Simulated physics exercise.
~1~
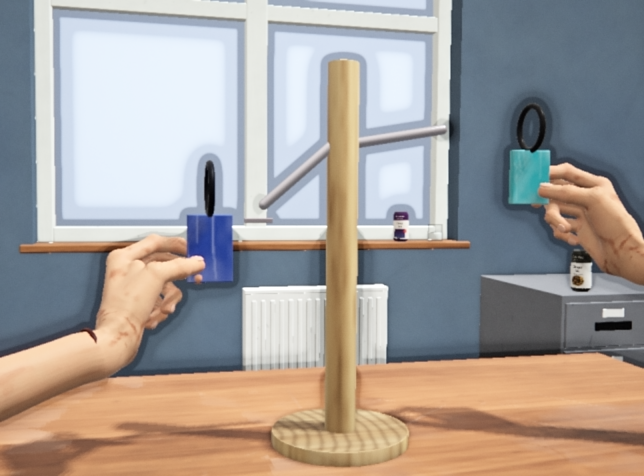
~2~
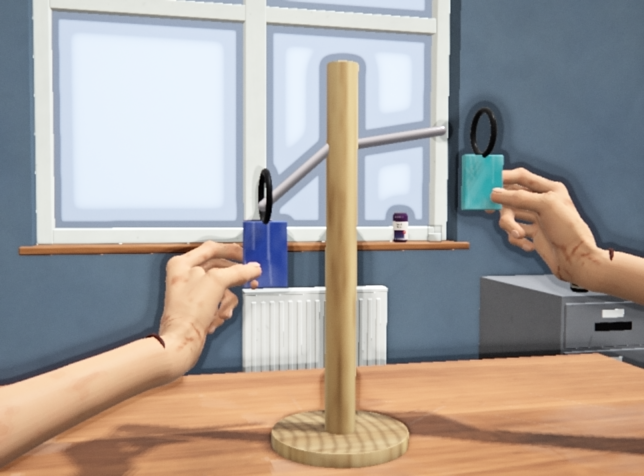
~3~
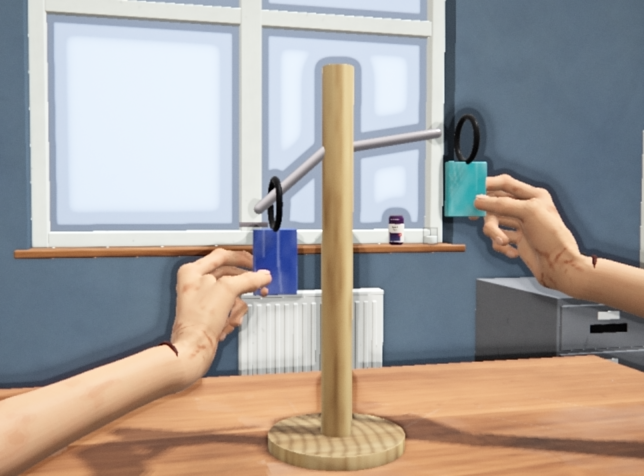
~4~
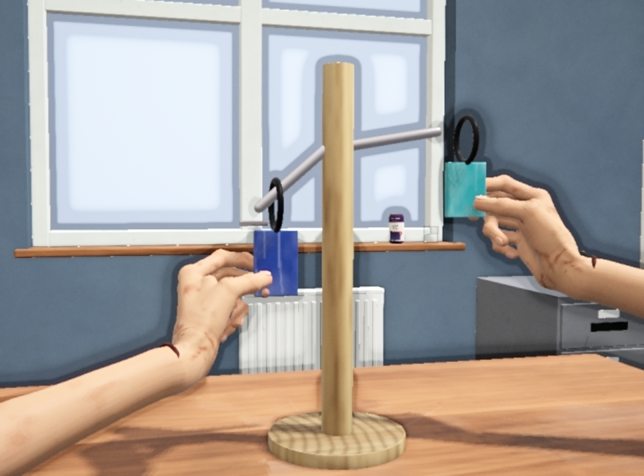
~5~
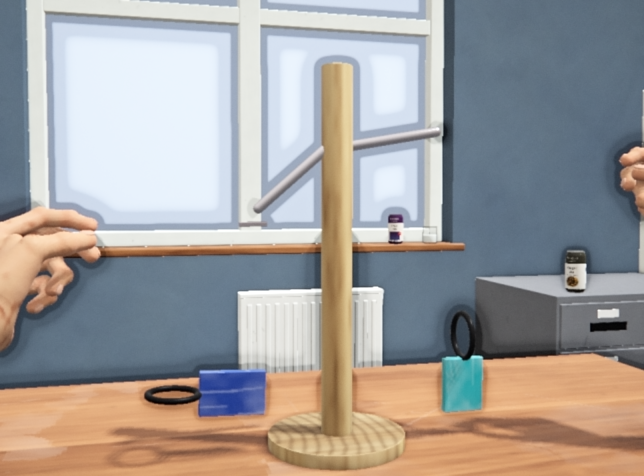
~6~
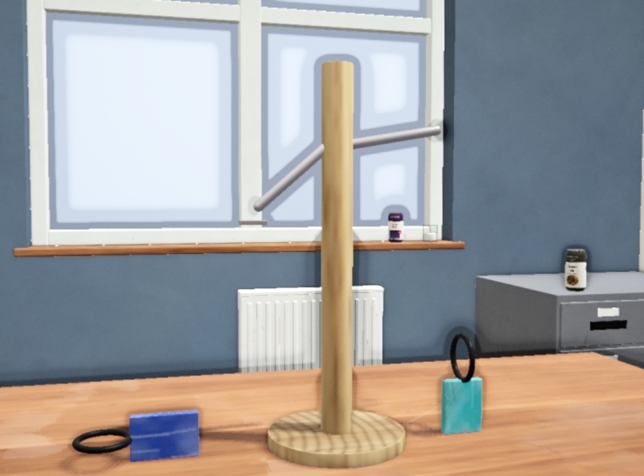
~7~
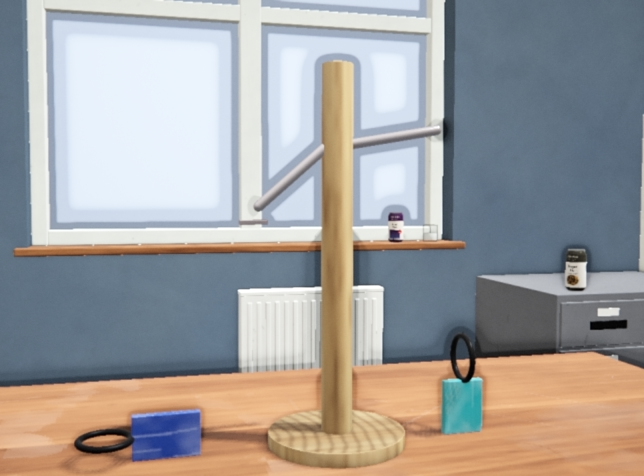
Two hands held a blue tag and a turquoise tag by a wooden peg stand, moved them inward and paused, then let go; both dropped to the table, the blue one tipping onto its side at left, the turquoise staying upright at right.
